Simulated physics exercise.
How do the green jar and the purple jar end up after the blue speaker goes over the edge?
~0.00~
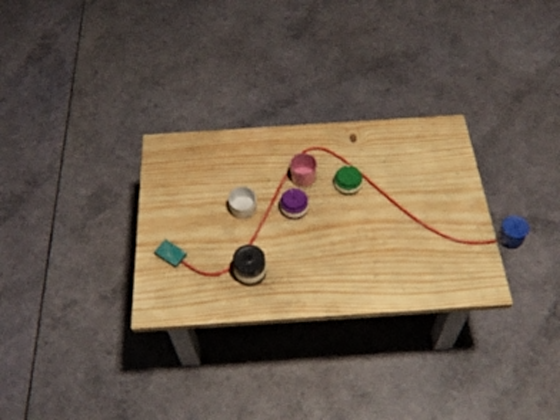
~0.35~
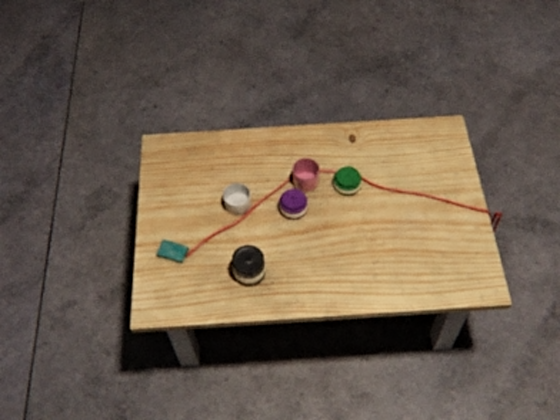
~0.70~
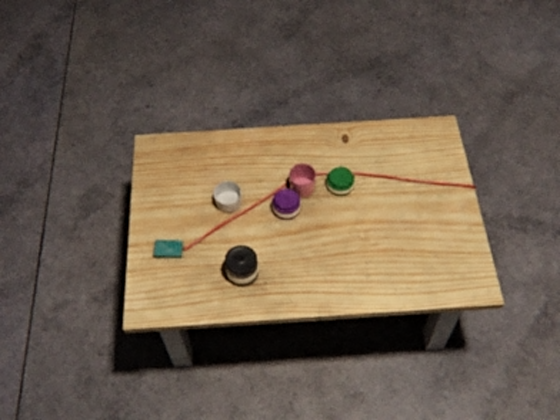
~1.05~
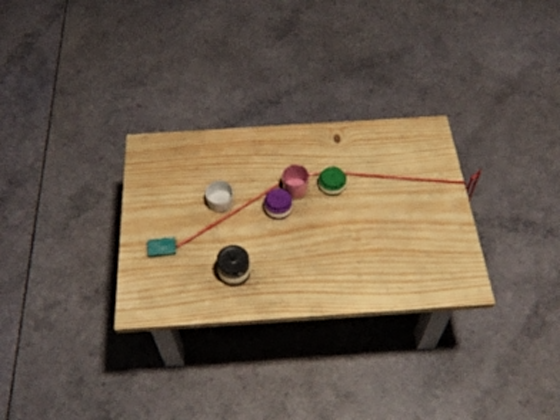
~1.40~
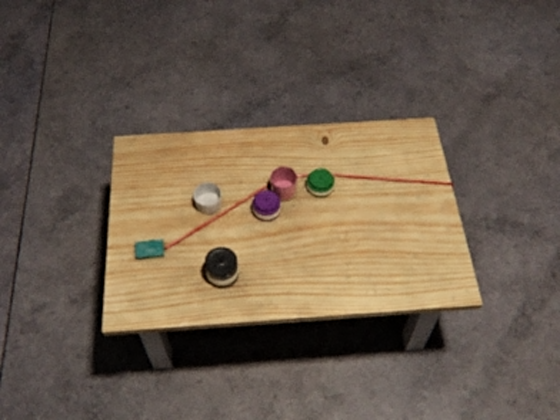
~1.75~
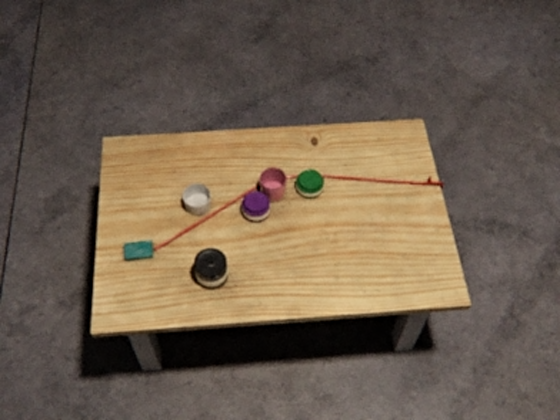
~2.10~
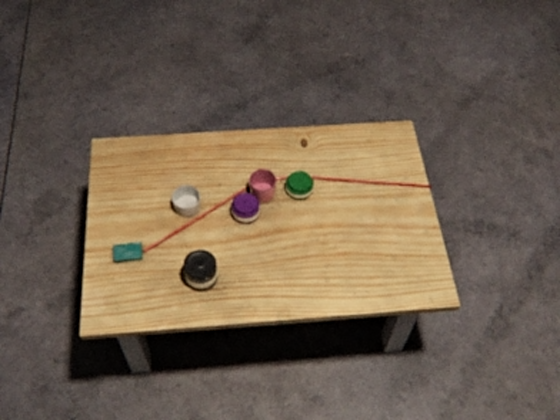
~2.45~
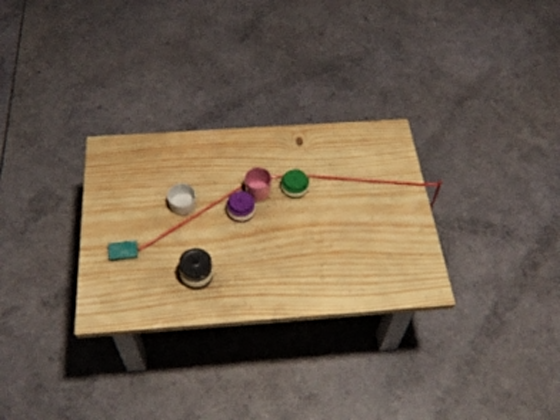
Both jars stay almost exactly where they started on the table, with the green one hardly moving and the purple one barely shifting.
